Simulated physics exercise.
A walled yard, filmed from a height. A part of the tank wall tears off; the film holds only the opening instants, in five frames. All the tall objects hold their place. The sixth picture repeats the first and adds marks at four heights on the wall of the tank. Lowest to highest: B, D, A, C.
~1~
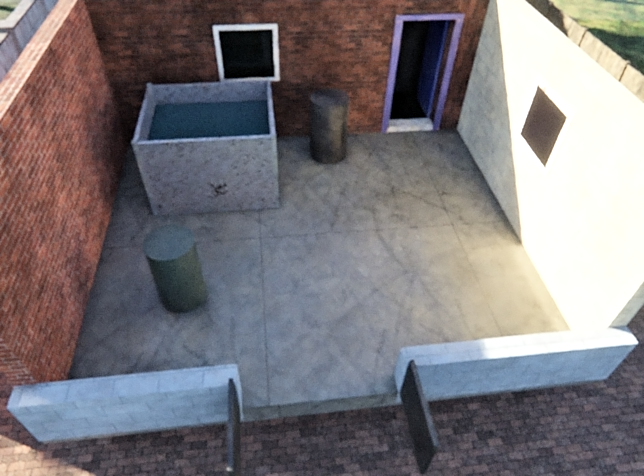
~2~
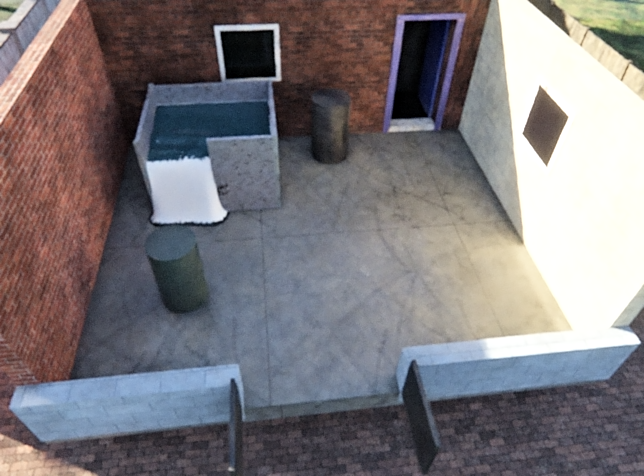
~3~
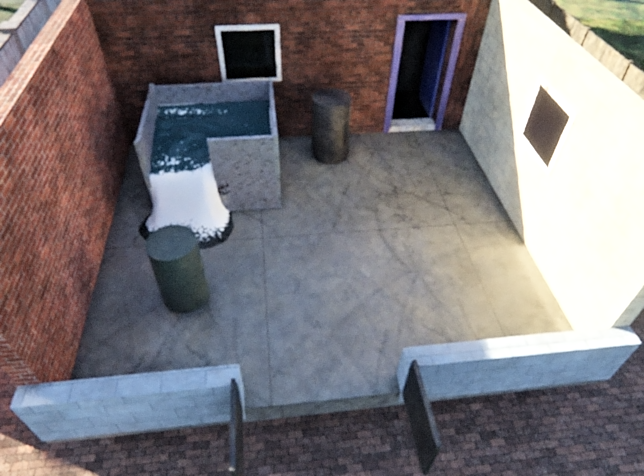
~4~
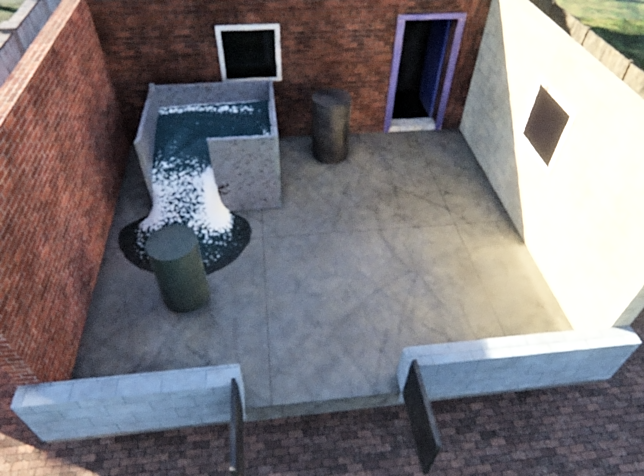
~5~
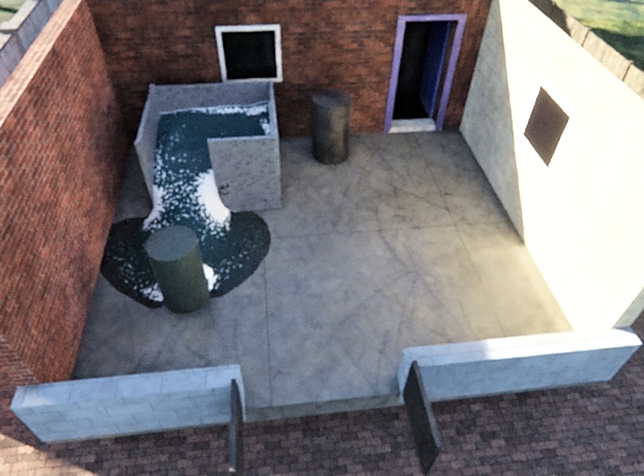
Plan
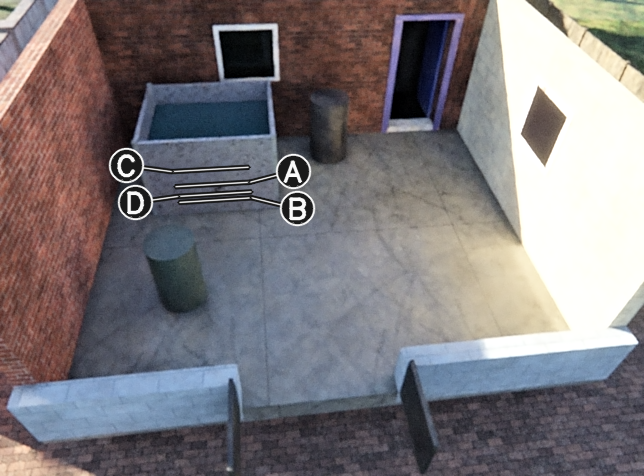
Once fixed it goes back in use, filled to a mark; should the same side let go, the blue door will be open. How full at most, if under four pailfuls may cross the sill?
It is C.
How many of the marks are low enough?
All of them.
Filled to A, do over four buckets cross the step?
No, not at all.
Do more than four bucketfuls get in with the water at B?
No, that is safe.
On the marked copy, A at (213, 184); B at (215, 200); C at (210, 169); D at (214, 194); from the bottom up B, D, A, C.
For level A, nothing gets over.
For level B, nothing gets over.
For level C, a bucket or two gets in.
For level D, nothing gets over.
